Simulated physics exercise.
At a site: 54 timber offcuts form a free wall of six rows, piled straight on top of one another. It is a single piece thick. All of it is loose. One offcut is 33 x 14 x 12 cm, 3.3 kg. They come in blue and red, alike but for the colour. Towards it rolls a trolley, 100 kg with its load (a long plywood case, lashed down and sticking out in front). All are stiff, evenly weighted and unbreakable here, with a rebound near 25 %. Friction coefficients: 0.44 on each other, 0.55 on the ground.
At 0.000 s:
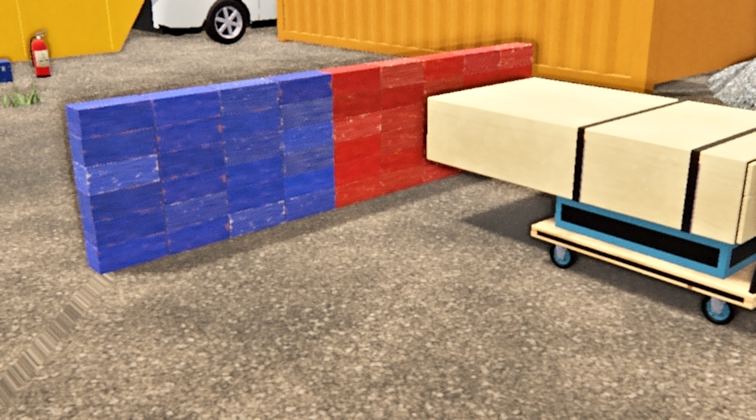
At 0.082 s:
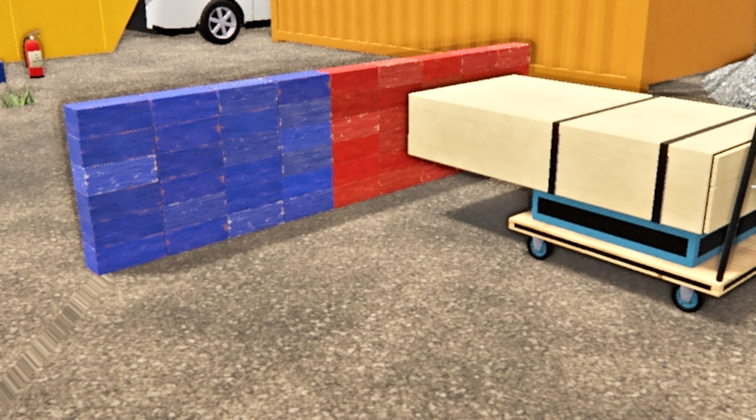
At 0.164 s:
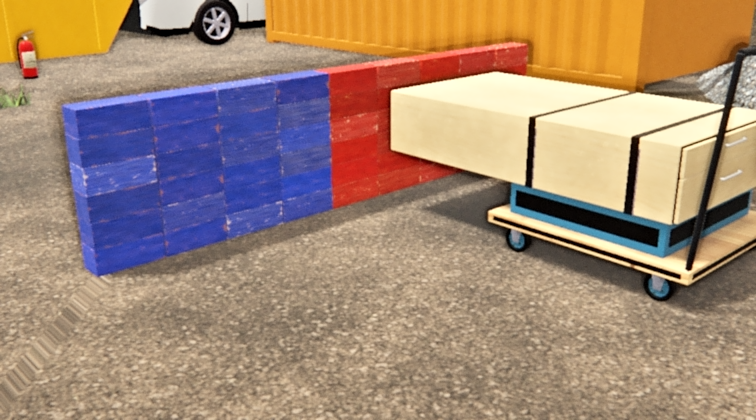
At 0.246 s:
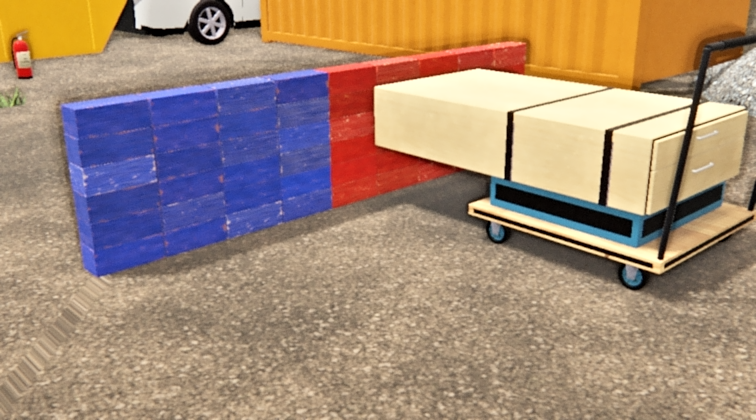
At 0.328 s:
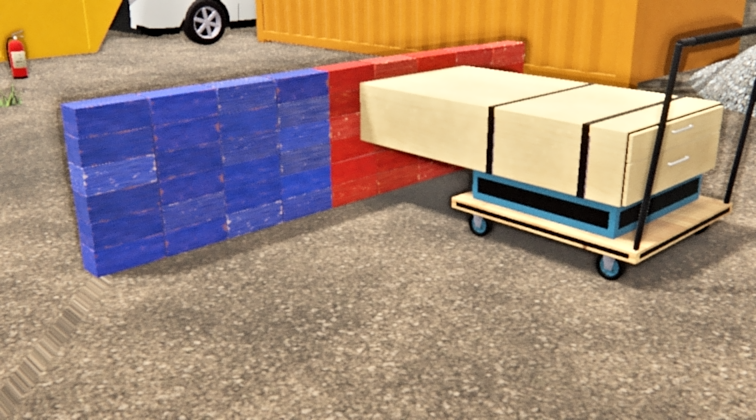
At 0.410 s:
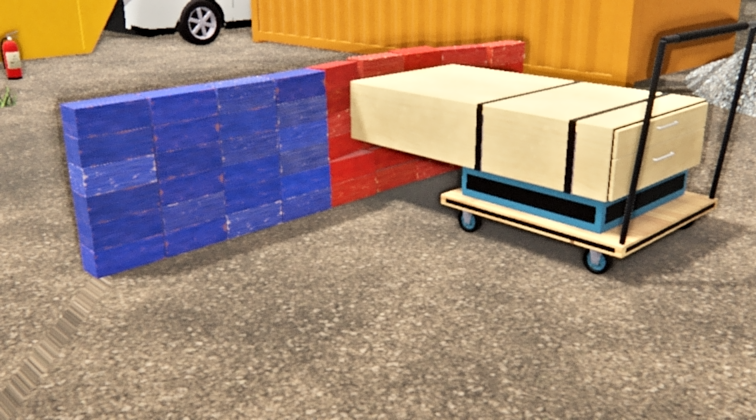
In a paved yard beside an orange container, a trolley carrying a long, strapped pale case rolls leftward to a low wall of blue and red blocks, and the case's front end pushes slightly into the red section, shifting some blocks.
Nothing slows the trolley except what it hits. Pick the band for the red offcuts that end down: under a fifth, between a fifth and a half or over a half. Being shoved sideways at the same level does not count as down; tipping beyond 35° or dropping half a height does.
Upwards of a half of them.
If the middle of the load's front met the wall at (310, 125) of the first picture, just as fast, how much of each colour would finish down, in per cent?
In that case blue 40, red 20 per cent.
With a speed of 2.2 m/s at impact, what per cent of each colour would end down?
In that case blue 0, red 70 per cent.
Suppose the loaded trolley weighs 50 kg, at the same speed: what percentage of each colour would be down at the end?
Then blue 0, red 80 per cent.
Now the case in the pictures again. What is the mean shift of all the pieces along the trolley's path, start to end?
Some 25 cm on average.
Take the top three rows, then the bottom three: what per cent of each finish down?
From the top 40, from the bottom 40 per cent.
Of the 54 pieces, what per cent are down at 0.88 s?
At that moment 40 per cent.
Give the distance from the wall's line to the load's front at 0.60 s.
Some 25 cm beyond.
After 0.60 s, load 24 cm past the wall's line, still rolling; 11 of the 30 red offcuts down (11 of 54 in all colours); top red offcut 39° from how it stood, 11 cm lower.
After 0.88 s, load 43 cm past the wall's line, still rolling; 22 of the 30 red offcuts down (22 of 54 in all colours); top red offcut on its side.
In the end (2.1 s), load 93 cm past the wall's line, stopped; 22 of the 30 red offcuts down (22 of 54 in all colours); top red offcut 62 cm lower; top blue offcut unmoved. That is 73 per cent. From the last view, middles, top red offcut near (297, 129), top blue offcut near (239, 95).
